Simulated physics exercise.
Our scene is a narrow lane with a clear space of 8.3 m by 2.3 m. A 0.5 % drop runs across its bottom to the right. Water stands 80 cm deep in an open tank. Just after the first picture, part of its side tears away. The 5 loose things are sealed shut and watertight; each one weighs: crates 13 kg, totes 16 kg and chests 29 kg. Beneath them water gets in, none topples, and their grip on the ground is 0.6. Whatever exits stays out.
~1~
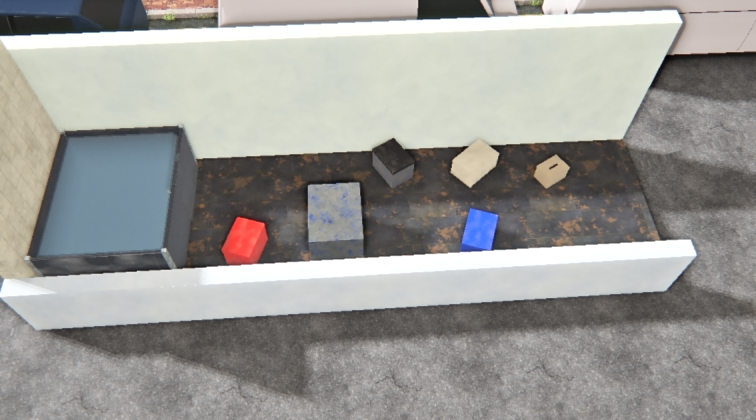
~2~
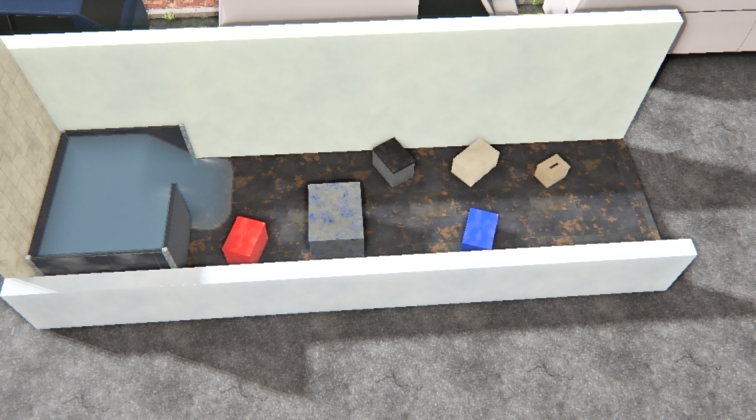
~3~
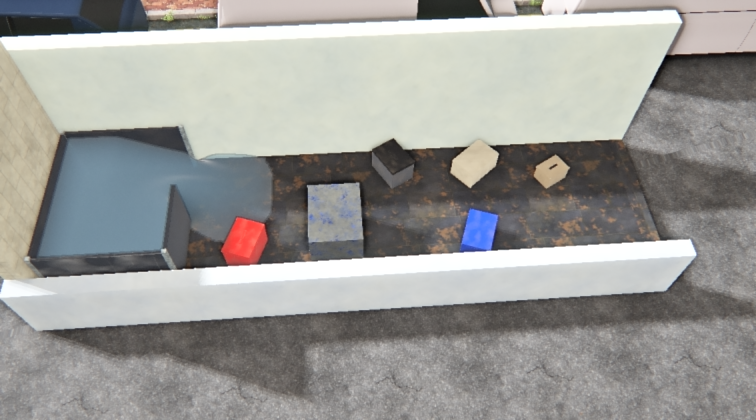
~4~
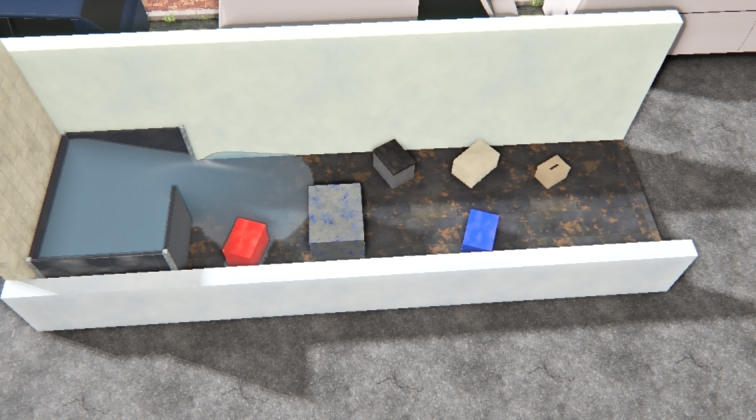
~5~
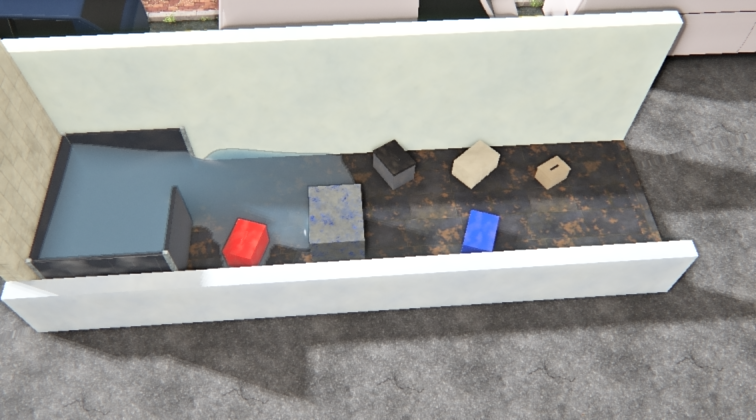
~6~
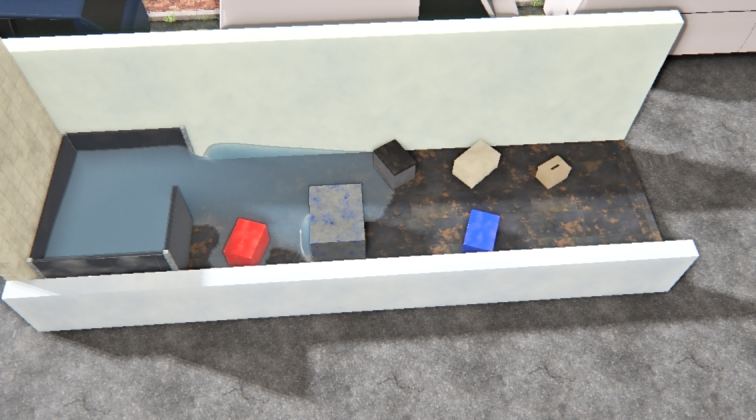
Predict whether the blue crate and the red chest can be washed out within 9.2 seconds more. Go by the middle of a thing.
As it turns out, the blue crate goes out and the red chest is retained.
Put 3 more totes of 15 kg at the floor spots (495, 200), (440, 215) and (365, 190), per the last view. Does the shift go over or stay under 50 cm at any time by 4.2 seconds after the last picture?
In that order: Crosses the line, then crosses the line, then crosses the line.
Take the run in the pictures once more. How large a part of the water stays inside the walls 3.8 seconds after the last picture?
About 66 in a hundred parts of the water.
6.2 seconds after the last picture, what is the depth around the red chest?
Somewhere close to 5 cm.
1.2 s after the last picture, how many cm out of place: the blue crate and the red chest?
Close to 50 cm for the first and 0 cm for the second.
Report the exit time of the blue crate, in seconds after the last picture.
Around 3.0 seconds.
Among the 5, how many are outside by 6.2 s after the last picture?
Result: 4.
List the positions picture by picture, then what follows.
In the first picture, the blue crate at (480, 229) rests on the ground; the red chest at (243, 237) rests on the ground; 3.1 m2 under water; 0 of 5 have shifted.
In the second picture, the blue crate at (481, 228), on the bottom; the red chest at (244, 236) rests on the ground; water covers 3.8 m2; 0 of 5 have shifted.
In the third picture, the blue crate at (480, 229) rests on the ground; the red chest at (243, 237) rests on the ground; 4.7 m2 under water; 0 of 5 have shifted.
In the fourth picture, the blue crate at (481, 230), on the bottom; the red chest at (244, 238) rests on the ground; 5.5 m2 under water; 0 of 5 have shifted.
In the fifth picture, the blue crate at (481, 230) rests on the ground; the red chest at (244, 239), on the bottom; 6.4 m2 under water; 0 of 5 have shifted.
In the sixth picture, the blue crate at (482, 230), on the bottom; the red chest at (245, 238) rests on the ground; water covers 7.1 m2; 0 of 5 have shifted.
Then, 1.2 s after the last picture the blue crate is near (517, 245), 0.5 m from its start, aground; the red chest is near (245, 238), 0.0 m from its start, aground; 0 of 5 are out; 0 afloat.
Then, 3.8 s after the last picture the blue crate has gone out; the red chest is near (245, 238), 0.0 m from its start, aground; 4 of 5 are out; 0 afloat.
Then, 6.2 s after the last picture the blue crate has gone out; the red chest is near (245, 238), 0.0 m from its start, aground; 4 of 5 are out; 0 afloat.
Then, 9.2 s after the last picture the blue crate has gone out; the red chest is near (245, 238), 0.0 m from its start, aground; 4 of 5 are out; 0 afloat.
